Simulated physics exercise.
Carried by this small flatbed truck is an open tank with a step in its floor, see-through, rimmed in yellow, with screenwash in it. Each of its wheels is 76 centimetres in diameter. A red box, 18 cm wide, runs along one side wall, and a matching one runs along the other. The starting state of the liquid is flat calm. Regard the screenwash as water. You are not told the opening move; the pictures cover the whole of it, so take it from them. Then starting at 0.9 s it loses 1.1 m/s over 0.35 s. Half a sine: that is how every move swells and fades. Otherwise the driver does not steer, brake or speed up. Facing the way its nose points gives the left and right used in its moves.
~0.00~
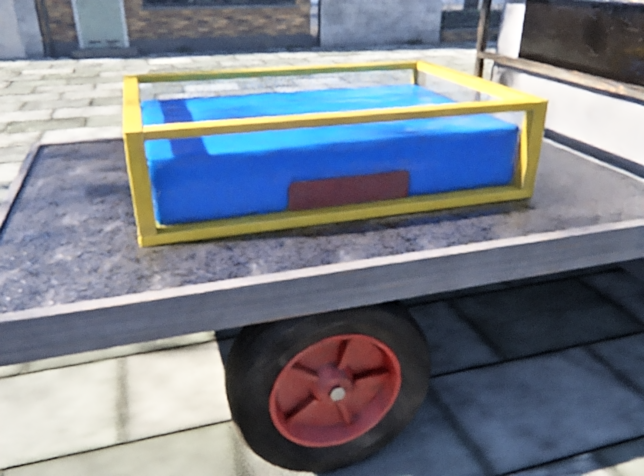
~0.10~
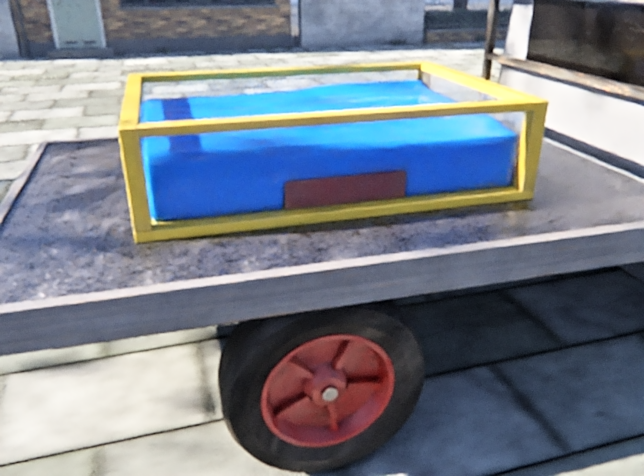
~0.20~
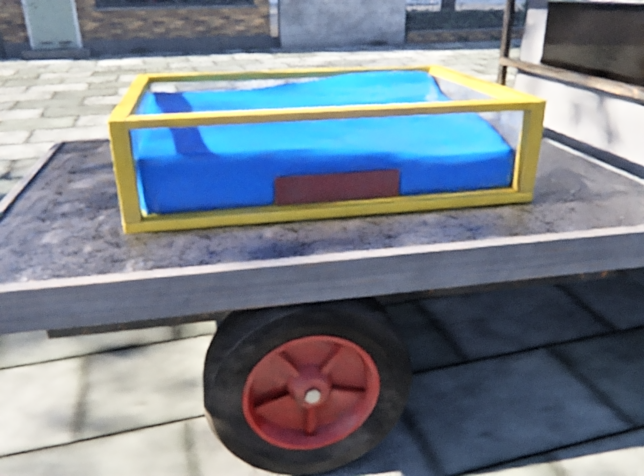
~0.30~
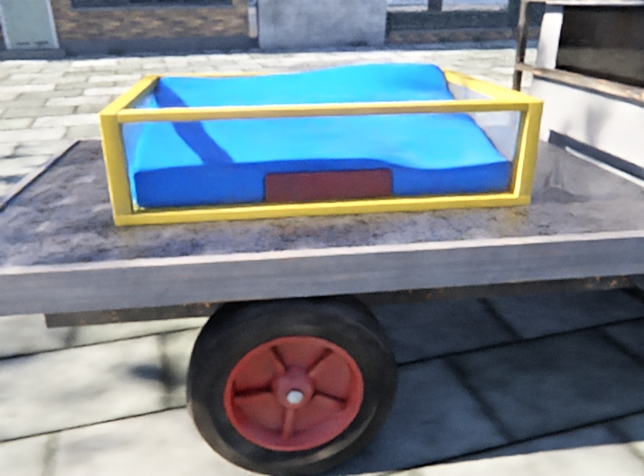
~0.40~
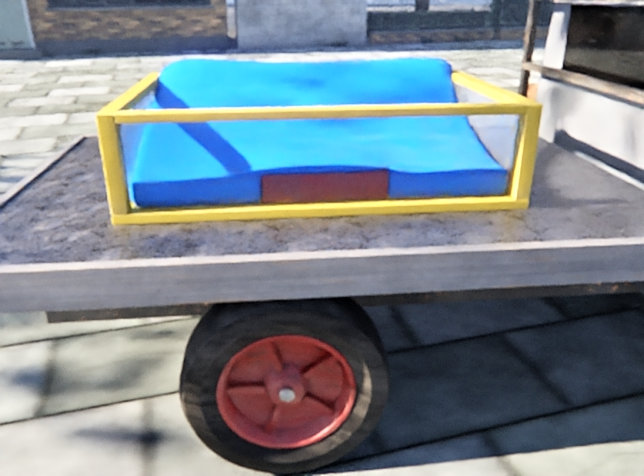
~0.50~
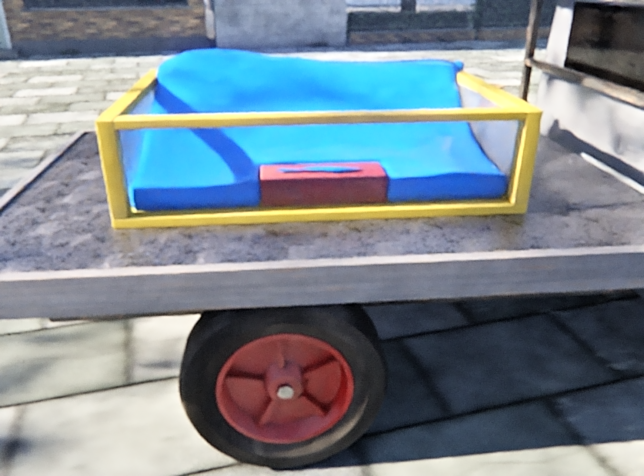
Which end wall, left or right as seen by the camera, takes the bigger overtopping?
Stand on the right if you want to get splashed.
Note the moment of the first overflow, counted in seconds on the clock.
I'd put it close to 0.7 seconds.
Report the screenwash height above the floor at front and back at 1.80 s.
Measured: Front = 36 cm, back = 12 cm.
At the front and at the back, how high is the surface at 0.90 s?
Front level 26 cm, back level 24 cm.
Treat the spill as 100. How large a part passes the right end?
Some 40 per cent of it.
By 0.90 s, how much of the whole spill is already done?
About 20 %.
By 0.90 s the surface is 27 cm up at the front and 24 cm at the back; 3 per cent is out, over the far side, a little elsewhere.
By 1.30 s the surface is 43 cm up at the front and 14 cm at the back; 4 per cent is out, over the far side, a little elsewhere.
By 1.80 s the surface is 37 cm up at the front and 11 cm at the back; 10 per cent is out, over the right end and the far side, a little elsewhere.
By 4.24 s 16 per cent is out, over the right end and the far side, a little elsewhere; the right end has passed 6 per cent and the left end 1.
